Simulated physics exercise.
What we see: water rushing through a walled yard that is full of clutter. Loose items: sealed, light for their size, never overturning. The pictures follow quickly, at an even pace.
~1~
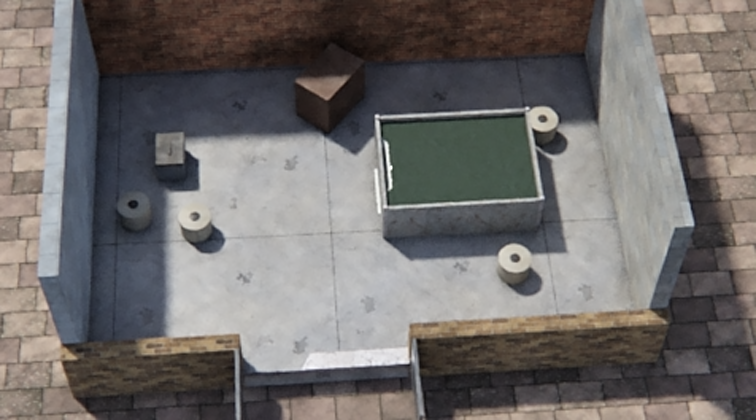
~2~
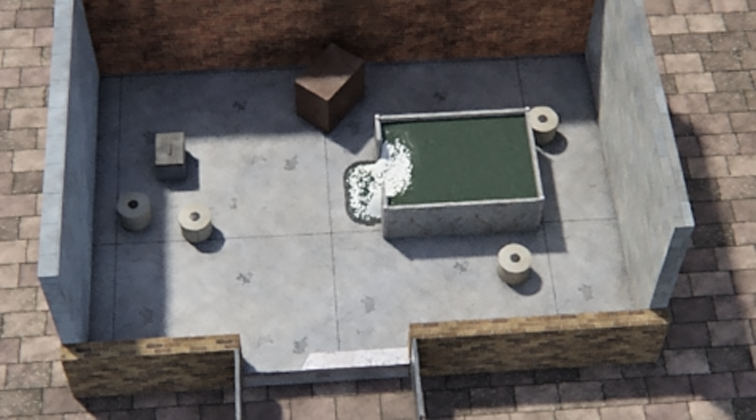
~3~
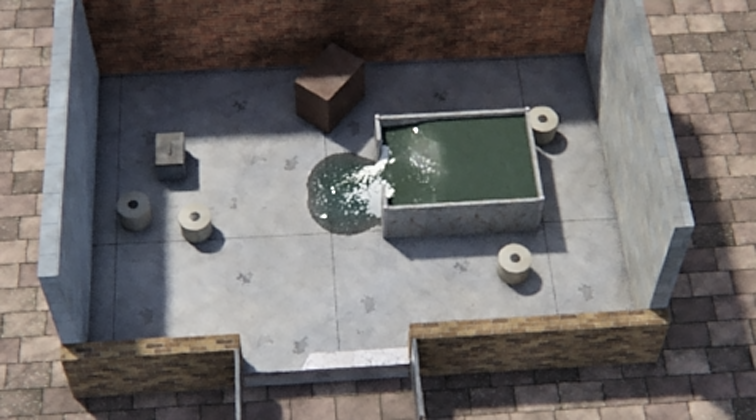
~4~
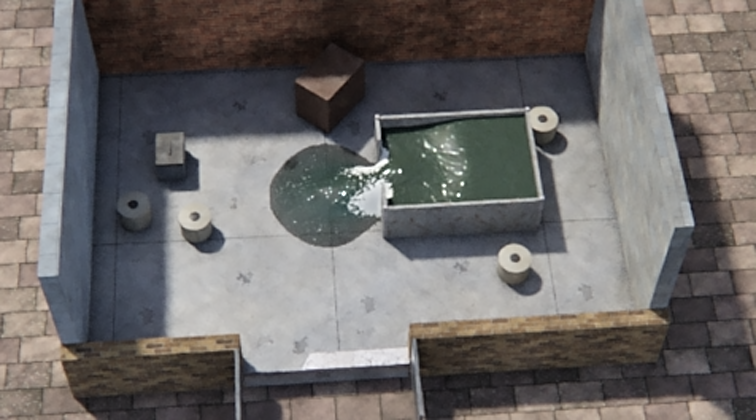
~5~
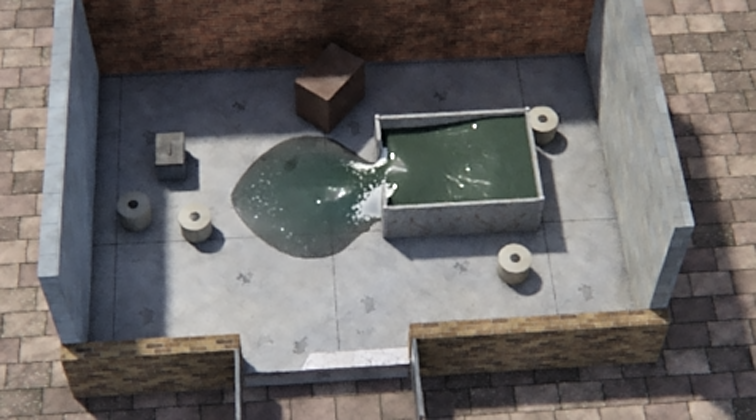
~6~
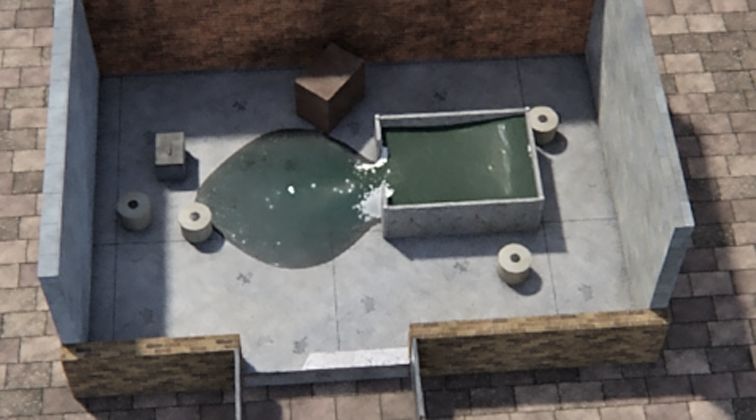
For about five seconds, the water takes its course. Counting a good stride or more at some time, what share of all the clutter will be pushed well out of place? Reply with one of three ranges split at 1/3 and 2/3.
1/3 to 2/3.
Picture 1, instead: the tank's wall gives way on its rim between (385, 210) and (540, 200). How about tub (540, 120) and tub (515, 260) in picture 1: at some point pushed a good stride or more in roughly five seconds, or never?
In order: Covered the distance, covered the distance.
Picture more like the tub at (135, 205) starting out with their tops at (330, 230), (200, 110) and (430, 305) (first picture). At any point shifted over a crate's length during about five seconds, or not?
Results - 1: Ends up far away; 2: Ends up far away; 3: Doesn't go far.
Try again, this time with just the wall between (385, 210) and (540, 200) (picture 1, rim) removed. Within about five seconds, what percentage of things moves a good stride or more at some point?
About 40 %.
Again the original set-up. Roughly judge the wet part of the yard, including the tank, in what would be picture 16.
Roughly 55 %.
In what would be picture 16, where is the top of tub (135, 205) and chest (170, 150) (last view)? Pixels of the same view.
My guess: Roughly (105, 221), then roughly (105, 142).
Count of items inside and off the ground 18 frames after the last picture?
That would be 3.
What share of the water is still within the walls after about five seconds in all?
Near 98 per cent.
A moment on, 0 of 5 are well off their spots; 0 afloat.
Next, 2 of 5 are well off their spots; 3 afloat.
Later, 3 of 5 are well off their spots; 3 afloat.
In the end, 3 of 5 are well off their spots, and 3 have been at some point; 3 afloat.
